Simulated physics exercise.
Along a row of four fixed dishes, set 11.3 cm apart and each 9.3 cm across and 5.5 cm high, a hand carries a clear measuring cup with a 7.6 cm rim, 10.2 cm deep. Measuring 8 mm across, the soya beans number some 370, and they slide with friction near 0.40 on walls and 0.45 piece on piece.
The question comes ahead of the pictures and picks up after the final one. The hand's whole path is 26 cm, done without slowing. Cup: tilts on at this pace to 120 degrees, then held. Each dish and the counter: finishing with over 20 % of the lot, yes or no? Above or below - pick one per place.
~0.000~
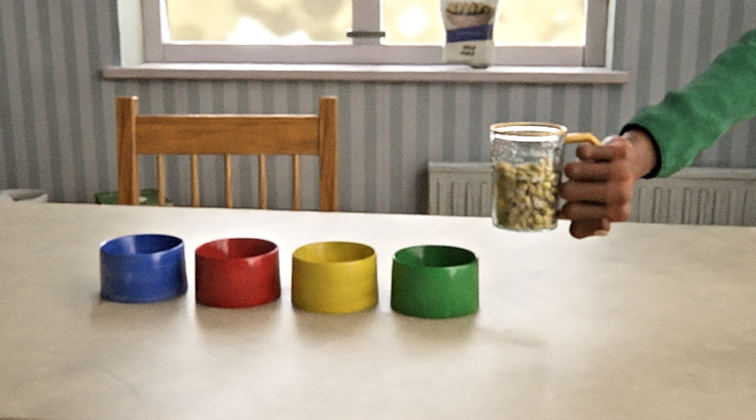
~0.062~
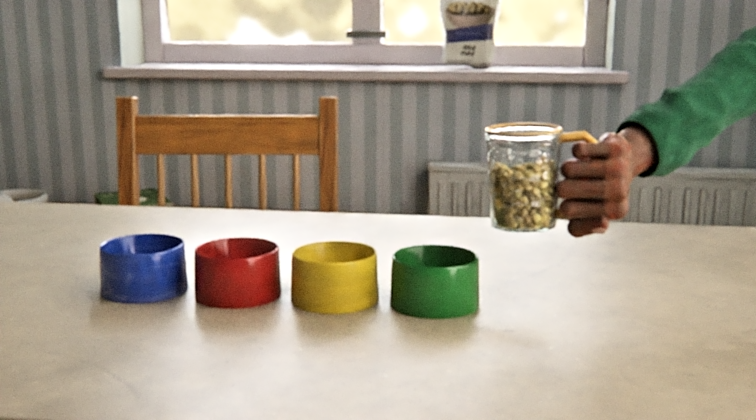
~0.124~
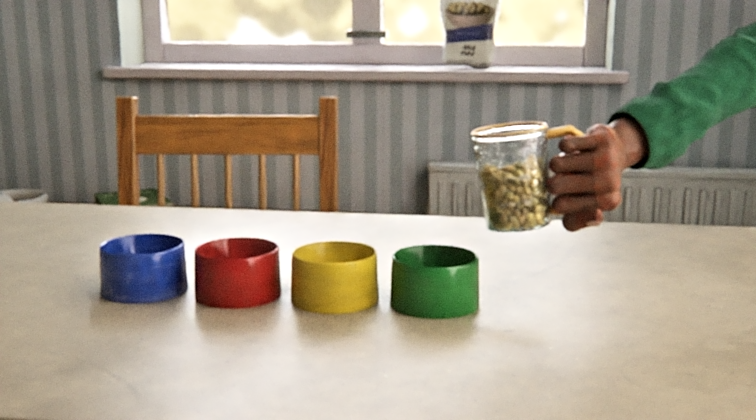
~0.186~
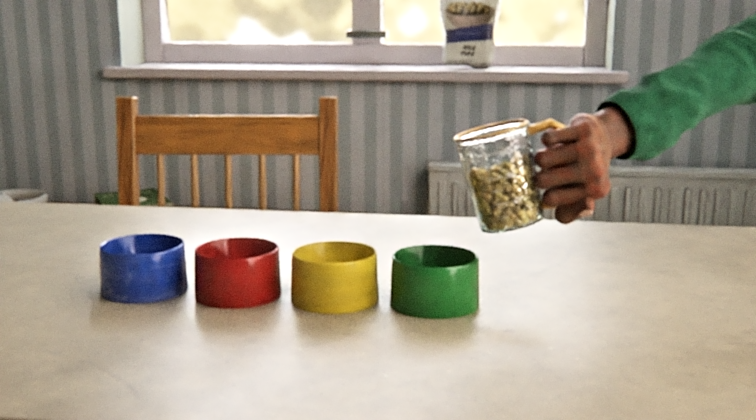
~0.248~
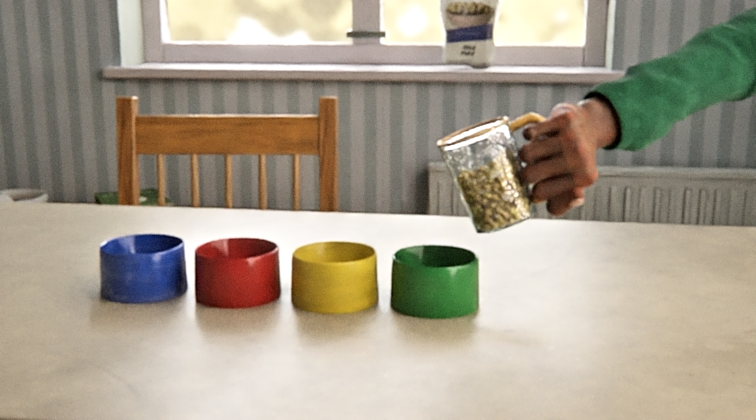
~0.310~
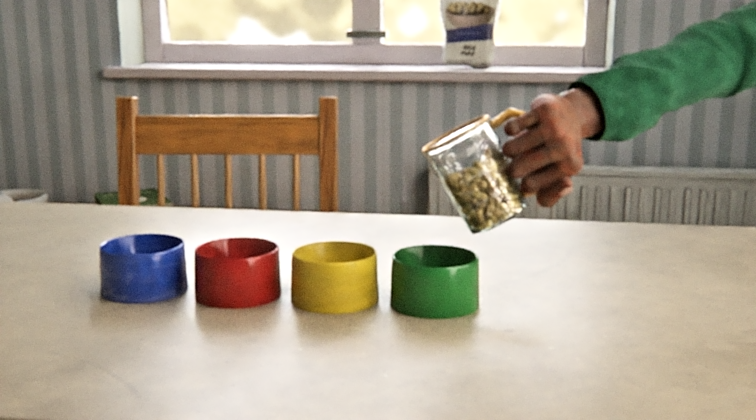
Red: Above; blue: Below; green: Below; yellow: Below; counter: Below.
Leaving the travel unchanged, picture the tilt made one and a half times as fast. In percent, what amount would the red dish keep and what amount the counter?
The red dish 20, the counter 30.
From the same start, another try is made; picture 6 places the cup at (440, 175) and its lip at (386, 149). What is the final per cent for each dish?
It'd finish with red at 100, blue at 0, green at 0 and yellow at 0.
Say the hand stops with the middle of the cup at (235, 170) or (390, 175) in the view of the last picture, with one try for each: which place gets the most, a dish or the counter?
The largest share ends at red first and at yellow second.
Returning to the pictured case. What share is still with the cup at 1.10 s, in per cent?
Roughly 75 %.
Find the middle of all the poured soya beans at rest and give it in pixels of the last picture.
I'd say roughly (236, 275).
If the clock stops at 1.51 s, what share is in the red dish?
It works out to some 90 per cent.
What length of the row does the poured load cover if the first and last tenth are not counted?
I'd put it at close to 6 cm.
After 0.78 s, tilt 82 degrees; cup holds 100 %.
After 1.10 s, tilt 118 degrees; cup holds 75 %, red 10 %.
Then, at 1.51 s, tilt 120 degrees; cup holds 0 %, red 90 %.
By 1.9 s all is still; red 90 %, blue 0 %, green 0 %, yellow 0 %, counter 10 %.
